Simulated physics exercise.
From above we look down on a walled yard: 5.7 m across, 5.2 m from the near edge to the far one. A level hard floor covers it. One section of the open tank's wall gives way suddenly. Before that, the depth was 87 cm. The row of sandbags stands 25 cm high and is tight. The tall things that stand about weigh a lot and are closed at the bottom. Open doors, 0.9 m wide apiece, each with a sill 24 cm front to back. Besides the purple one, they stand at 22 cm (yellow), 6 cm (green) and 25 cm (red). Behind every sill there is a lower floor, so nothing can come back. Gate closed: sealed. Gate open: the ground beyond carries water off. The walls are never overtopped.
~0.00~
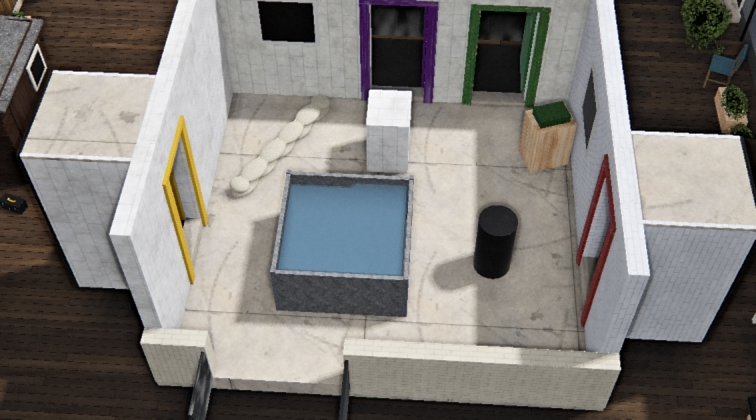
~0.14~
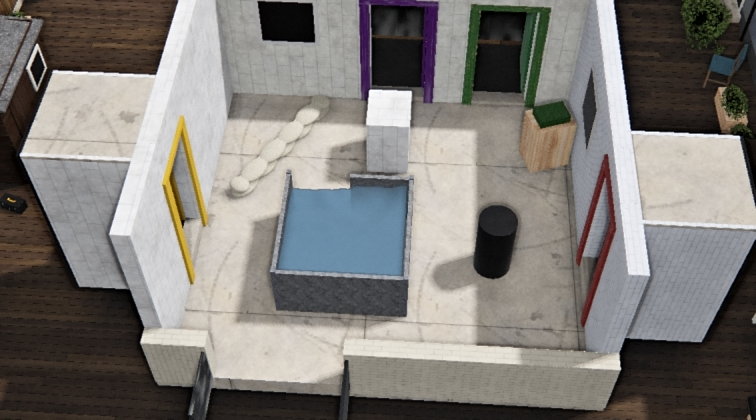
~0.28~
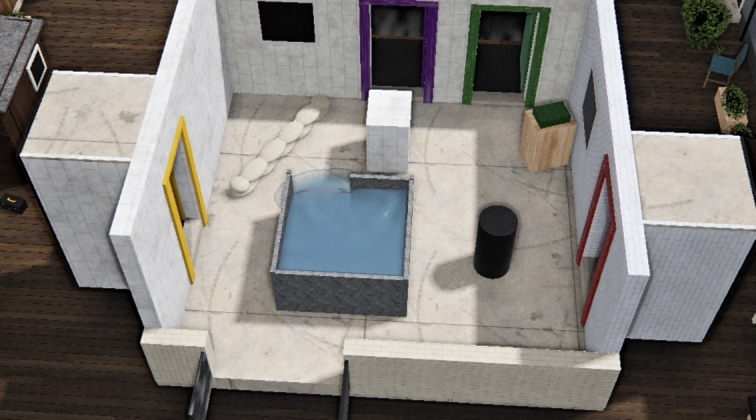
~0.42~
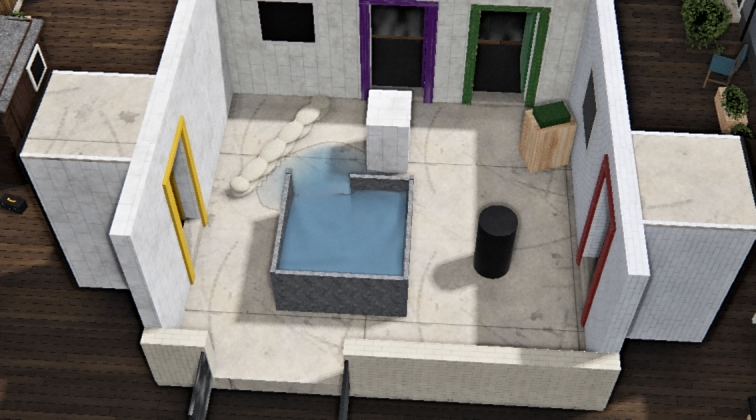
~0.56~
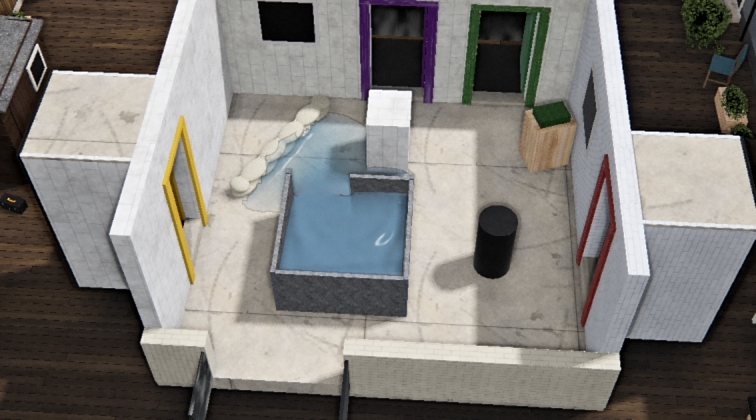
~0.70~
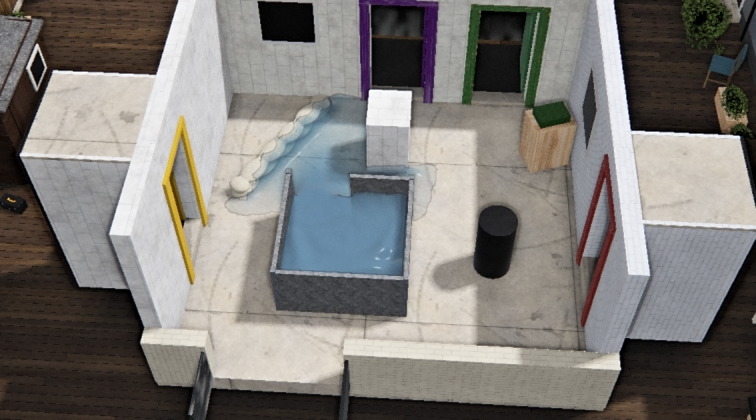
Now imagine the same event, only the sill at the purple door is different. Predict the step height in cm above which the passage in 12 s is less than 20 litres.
About 31 cm of height.
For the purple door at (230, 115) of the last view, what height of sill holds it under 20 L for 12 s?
Minimum: Close to 21 cm.
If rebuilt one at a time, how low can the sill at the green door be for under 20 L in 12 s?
The green one would have to be about 16 cm high.
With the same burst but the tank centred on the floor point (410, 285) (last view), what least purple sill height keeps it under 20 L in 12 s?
11.5 cm, give or take.
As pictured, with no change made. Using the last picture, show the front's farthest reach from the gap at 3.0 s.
Around pixel (561, 114).
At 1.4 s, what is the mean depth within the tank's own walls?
Averaged depth comes out at about 52 cm.
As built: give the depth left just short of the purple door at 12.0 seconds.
The depth there is around 6.0 cm.
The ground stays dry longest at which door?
That would be the red door.
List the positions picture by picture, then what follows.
The first frame shows still water, 87 cm deep, in the open tank at (345, 227); the purple door at (398, 57) is dry.
In the second frame, the front is at a hidden place, 0.3 m from the gap on the far side; 0.2 m2 of floor is wet, 87 cm left at the back.
In the third frame, the gap is on the far side, the front 0.8 m out at (321, 173); the back of the open tank holds 86 cm.
In the fourth frame, water pours out on the far side and has run 1.4 m, to (329, 145); about 9 cm deep outside, 80 cm at the back.
In the fifth frame, water pours out on the far side and has run 2.1 m, to (333, 116); about 9 cm deep outside, 75 cm at the back.
In the sixth frame, water pours out on the far side and has run 2.5 m, to (331, 98); about 9 cm deep outside, 74 cm at the back; the purple door at (398, 57), 2.7 m from the gap, is still 0.4 m from the nearest water.
After 1.4 s water covers 30 % of the floor, deepest (58 cm) near (359, 104); 25 cm at the purple door, 20 litres in over its 9 cm sill.
After 3.0 s water covers 55 % of the floor, deepest (36 cm) near (564, 154); 21 cm at the purple door, 179 litres in over its 9 cm sill.
After 12.0 s water covers 95 % of the floor, deepest (10 cm) near (175, 359); 6 cm at the purple door, 291 litres in over its 9 cm sill.
At the purple door as built, the water arrived by 1.0 s and peaked near 27 cm at 1.8 s.
With a sill of 27.5 cm, 34 litres would have come in within the 12 s; with 37.5 cm, 8 litres. So under 20 litres takes about 31 cm.
